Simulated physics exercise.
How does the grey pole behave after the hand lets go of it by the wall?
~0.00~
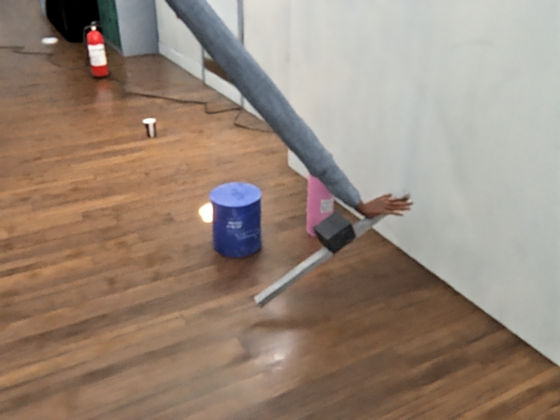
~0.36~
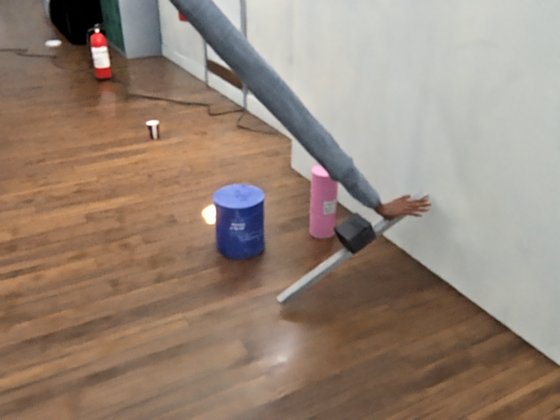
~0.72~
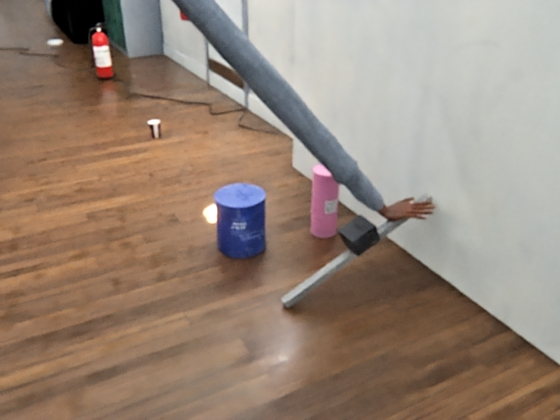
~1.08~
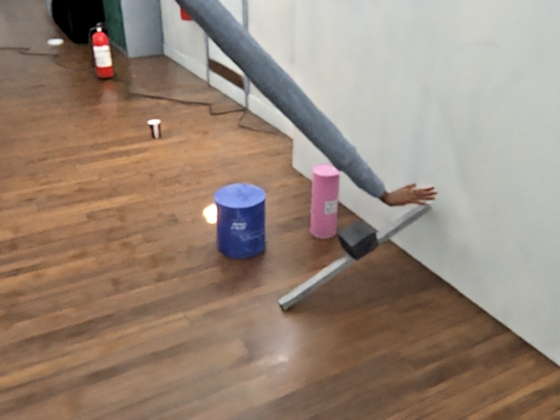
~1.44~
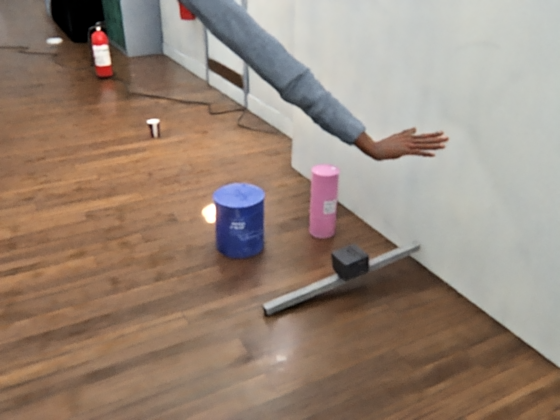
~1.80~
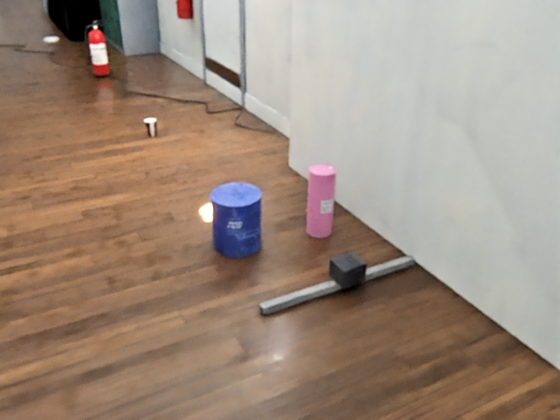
It does not hold its tilt. Its raised end slides down the wall and the pole ends up low along the floor, with the dark block still at its middle.
